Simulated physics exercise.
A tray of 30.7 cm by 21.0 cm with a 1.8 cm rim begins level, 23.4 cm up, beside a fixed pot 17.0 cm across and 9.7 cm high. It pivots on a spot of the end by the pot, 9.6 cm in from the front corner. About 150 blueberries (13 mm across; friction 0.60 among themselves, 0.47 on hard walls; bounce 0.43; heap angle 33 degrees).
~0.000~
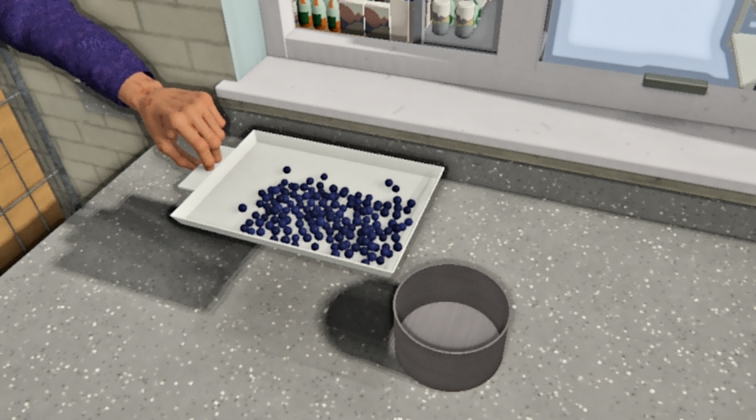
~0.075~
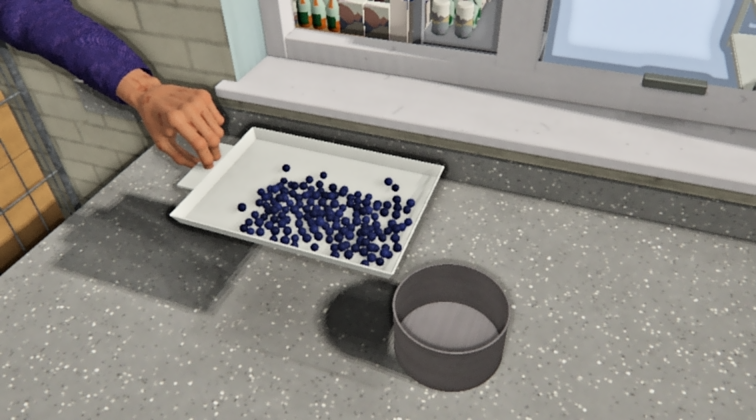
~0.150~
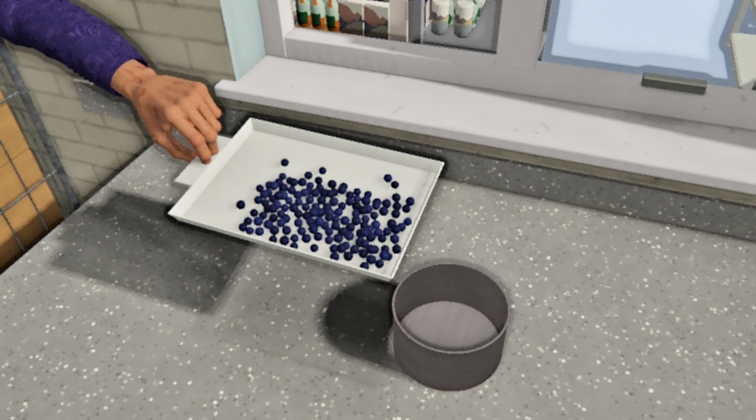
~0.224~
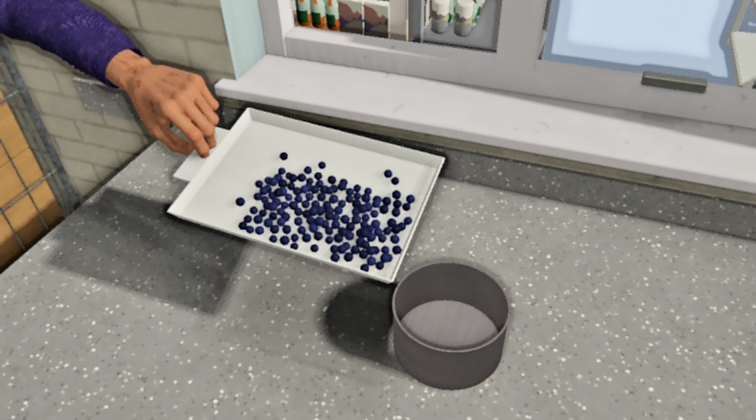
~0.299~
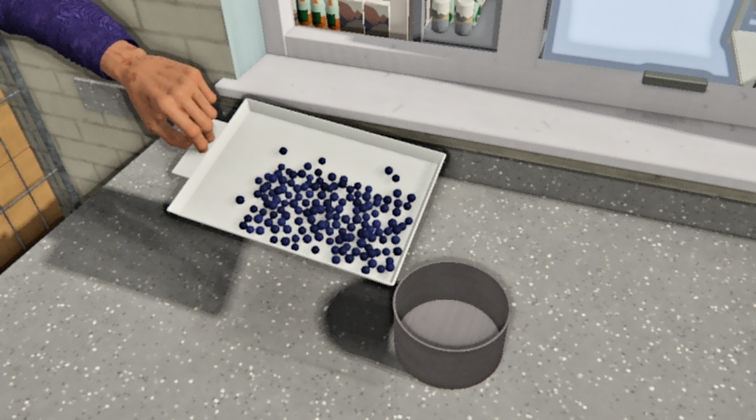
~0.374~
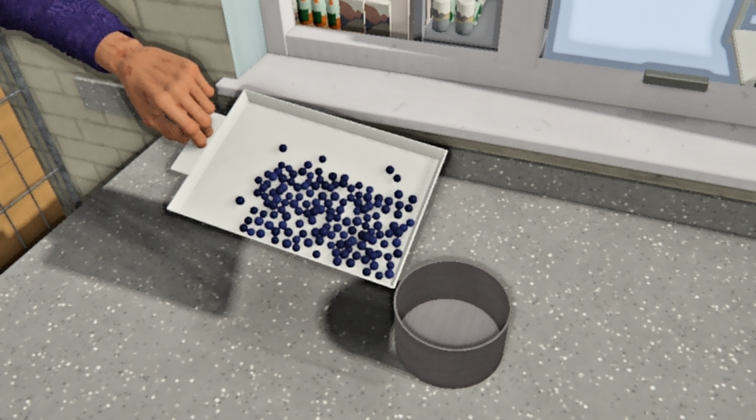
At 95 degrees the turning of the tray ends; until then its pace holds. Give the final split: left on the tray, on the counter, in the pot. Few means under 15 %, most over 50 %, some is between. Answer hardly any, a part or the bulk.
Left on the tray: Hardly any; on the counter: The bulk; in the pot: Hardly any.
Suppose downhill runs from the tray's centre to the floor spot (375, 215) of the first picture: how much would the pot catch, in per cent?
About 75 per cent.
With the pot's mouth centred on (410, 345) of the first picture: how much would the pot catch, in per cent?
About 50 per cent.
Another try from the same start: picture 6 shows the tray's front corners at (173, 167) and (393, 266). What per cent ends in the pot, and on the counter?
Pot 75, counter 25.
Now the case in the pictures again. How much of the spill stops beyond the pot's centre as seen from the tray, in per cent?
About 0 per cent.
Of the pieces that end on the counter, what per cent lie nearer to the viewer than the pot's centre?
Some 90 per cent.
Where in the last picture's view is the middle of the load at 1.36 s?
Around (342, 260).
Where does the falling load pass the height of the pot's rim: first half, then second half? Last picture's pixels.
First near (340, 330), later near (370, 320).
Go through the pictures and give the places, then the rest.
In the first picture, tray tilt 0 degrees, front corners at (178, 213) and (389, 267); middle of the pieces at (330, 214); pot at (452, 305).
In the second picture, tray tilt 1 degrees, front corners at (178, 213) and (389, 268); middle of the pieces at (330, 214).
In the third picture, tray tilt 5 degrees, front corners at (176, 211) and (388, 272), lowest corner right front; middle of the pieces at (329, 212).
In the fourth picture, tray tilt 10 degrees, front corners at (175, 209) and (389, 275), lowest corner right front; middle of the pieces at (329, 211).
In the fifth picture, tray tilt 14 degrees, front corners at (175, 207) and (389, 278), lowest corner right front; middle of the pieces at (330, 210).
In the sixth picture, tray tilt 19 degrees, front corners at (175, 206) and (390, 281), lowest corner right front; middle of the pieces at (330, 212); pot at (452, 302). The tray's pace is about 60 degrees a second.
After 0.97 s, tilt 55 degrees; the tray holds 100 %, the pot 0 %.
After 1.36 s, tilt 79 degrees; the tray holds 75 %, the pot 0 %.
After 1.84 s, tilt 95 degrees; the tray holds 0 %, the pot 5 %.
At rest (2.5 s), tray 0 %, counter 95 %, pot 5 %.
